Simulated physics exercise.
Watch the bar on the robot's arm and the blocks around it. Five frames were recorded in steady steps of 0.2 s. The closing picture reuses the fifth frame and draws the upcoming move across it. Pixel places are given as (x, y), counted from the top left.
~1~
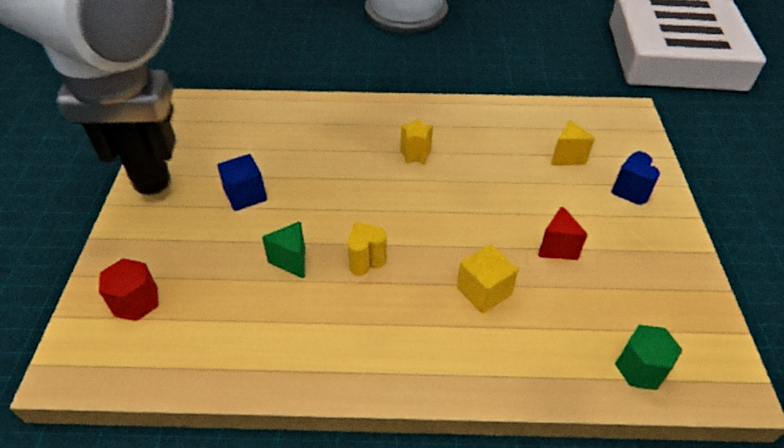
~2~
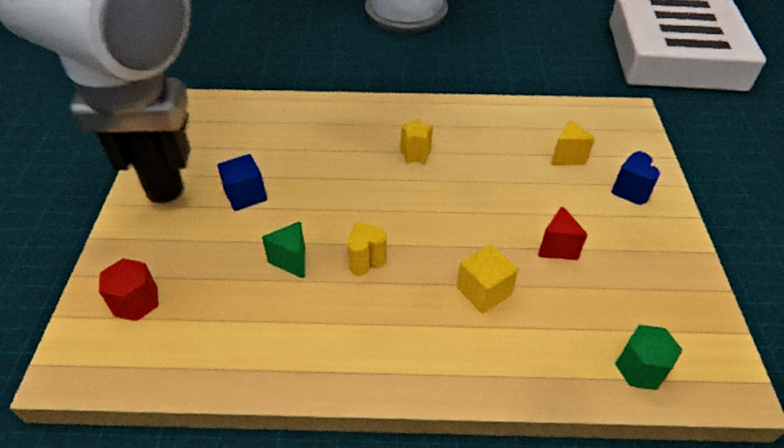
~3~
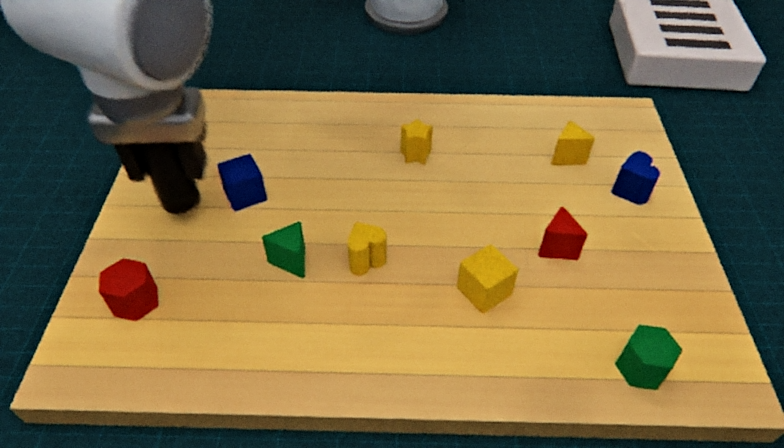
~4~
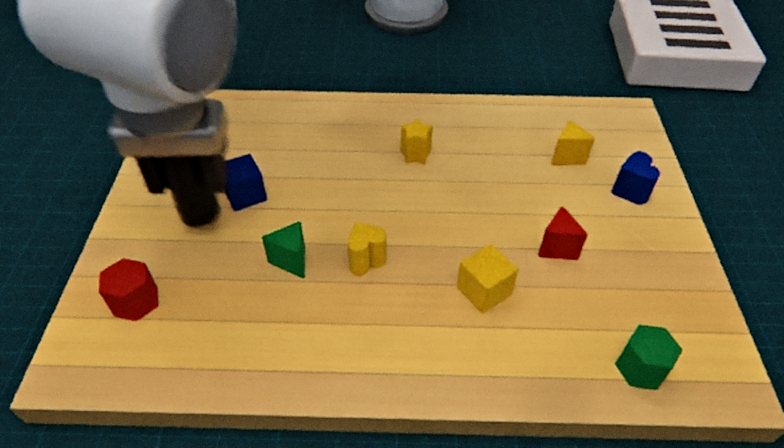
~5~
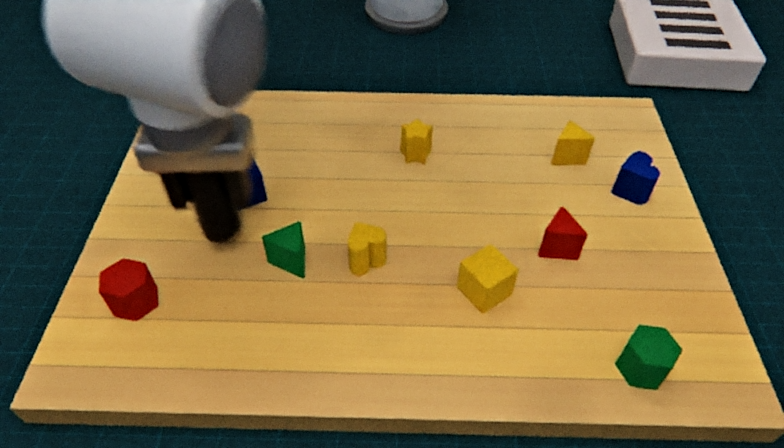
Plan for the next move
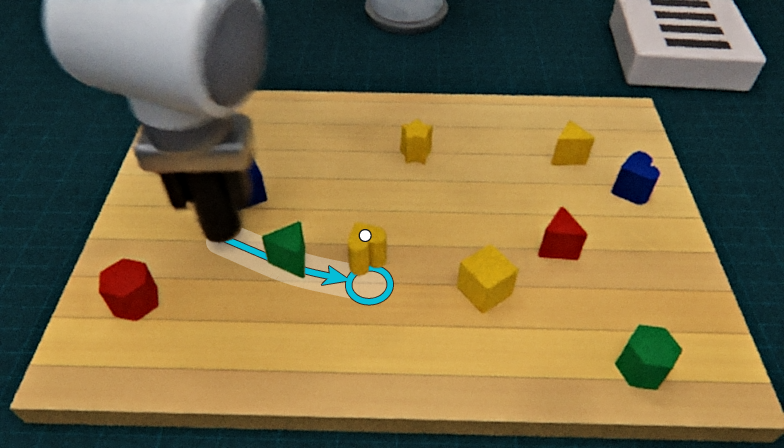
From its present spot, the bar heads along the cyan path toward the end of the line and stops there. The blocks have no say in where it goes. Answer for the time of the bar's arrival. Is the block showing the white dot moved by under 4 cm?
In short: Yes.
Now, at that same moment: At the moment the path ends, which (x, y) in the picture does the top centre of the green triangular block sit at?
The top centre is at (405, 261).
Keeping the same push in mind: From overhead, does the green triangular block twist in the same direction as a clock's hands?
No, that is not what happens.
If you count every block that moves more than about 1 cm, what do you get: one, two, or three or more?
Two.
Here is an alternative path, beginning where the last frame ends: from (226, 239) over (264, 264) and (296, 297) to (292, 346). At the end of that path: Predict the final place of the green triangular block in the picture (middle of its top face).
By then it is at (318, 246).
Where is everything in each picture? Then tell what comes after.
In the first picture, tip of the bar (153, 183), middles of tops, blue square block (239, 169), green triangular block (287, 236), yellow heart block (365, 236).
In the second picture, bar (166, 191), nothing pushed.
In the third picture, bar (181, 201), nothing pushed.
In the fourth picture, bar (200, 214), nothing pushed.
In the fifth picture, bar (223, 228), blue square block partly hidden, green triangular block (287, 236), yellow heart block (365, 236).
The line goes from (226, 239) via (292, 267), ending at (369, 284); the dot is on the yellow heart block.
The first path, step by step. One third of the way, bar (267, 247); green triangular block (298, 240), turned 30° anticlockwise.
Two thirds of the way, bar (316, 263); green triangular block (349, 253), turned 40° anticlockwise; yellow heart block (374, 236), turned 35° anticlockwise.
At the end, bar (369, 274); blue square block unmoved; green triangular block (405, 261), turned 70° anticlockwise; yellow heart block (391, 233), turned 85° anticlockwise.
